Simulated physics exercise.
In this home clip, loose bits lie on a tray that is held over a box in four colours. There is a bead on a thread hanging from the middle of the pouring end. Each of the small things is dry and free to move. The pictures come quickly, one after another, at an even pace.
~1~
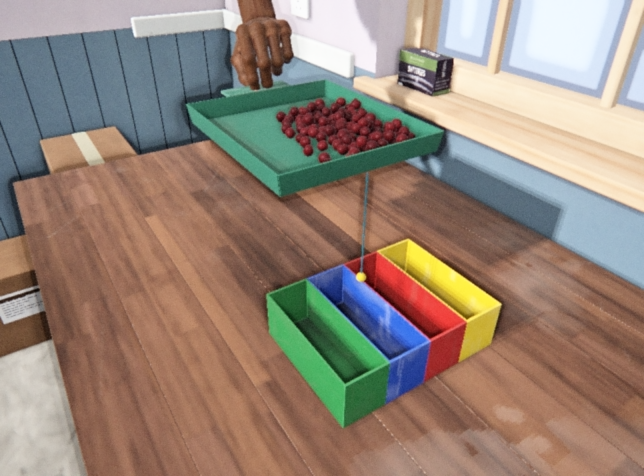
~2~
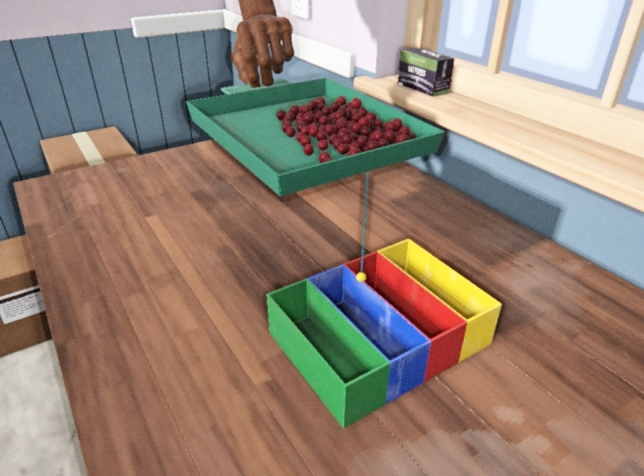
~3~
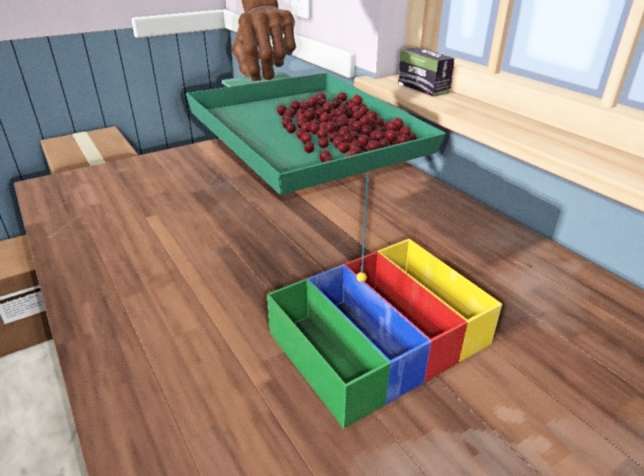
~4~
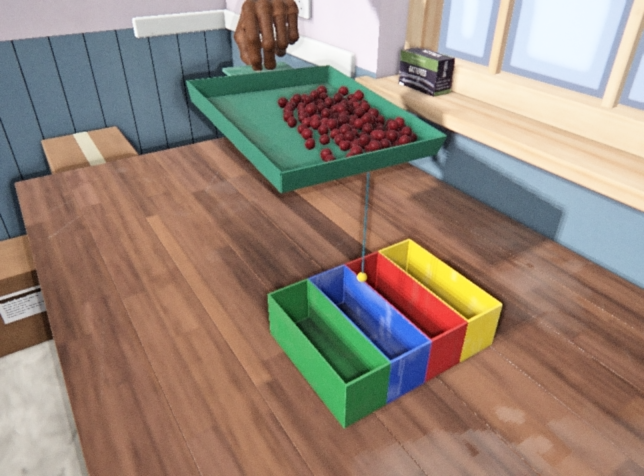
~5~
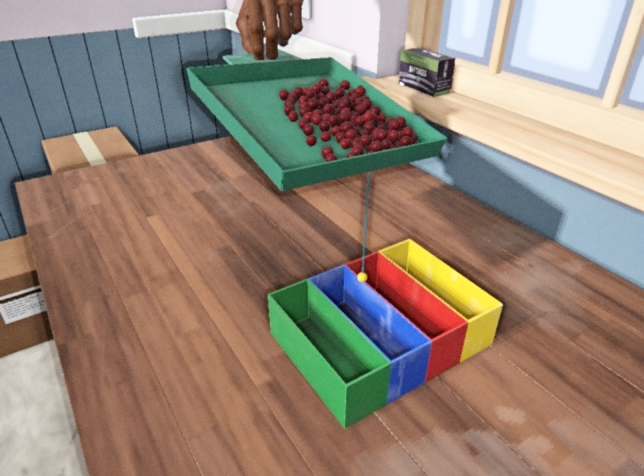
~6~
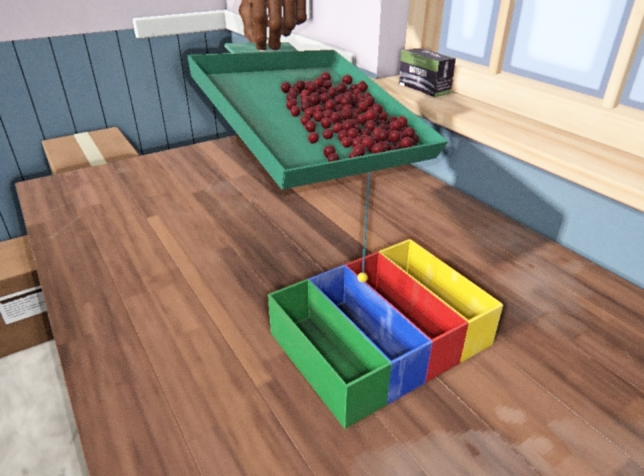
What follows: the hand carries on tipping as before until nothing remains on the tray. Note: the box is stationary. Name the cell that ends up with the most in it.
Most ends up in the yellow cell.
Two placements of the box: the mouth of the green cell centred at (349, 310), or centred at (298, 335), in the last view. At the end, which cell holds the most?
Red; that yellow cell.
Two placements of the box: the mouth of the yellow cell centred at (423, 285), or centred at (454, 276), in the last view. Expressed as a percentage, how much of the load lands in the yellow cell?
About 50 per cent, then about 50 per cent.
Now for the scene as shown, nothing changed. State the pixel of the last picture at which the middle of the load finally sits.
Close to (437, 317).
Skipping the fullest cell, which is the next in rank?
Second is the cell in red.
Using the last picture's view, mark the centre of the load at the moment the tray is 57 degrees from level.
Somewhere about pixel (394, 120).
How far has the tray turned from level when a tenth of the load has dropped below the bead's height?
Somewhere near 100°.
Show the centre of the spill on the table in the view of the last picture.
Somewhere near (504, 287), I think.
Just after the last frame, tray tipped steeply; almost all on the tray; just a few falling or outside the box.
A moment on, tray tipped right over; the larger part on the tray; just a few in the yellow cell; just a few in the red cell; about a tenth falling or outside the box.
Further on, tray tipped past a quarter turn; roughly half in the yellow cell; roughly a quarter in the red cell; just a few in the blue cell; roughly a quarter falling or outside the box.
When it is over, tray tipped past a quarter turn; roughly half in the yellow cell; roughly a quarter in the red cell; just a few in the blue cell; not one in the green cell; roughly a quarter outside the box.
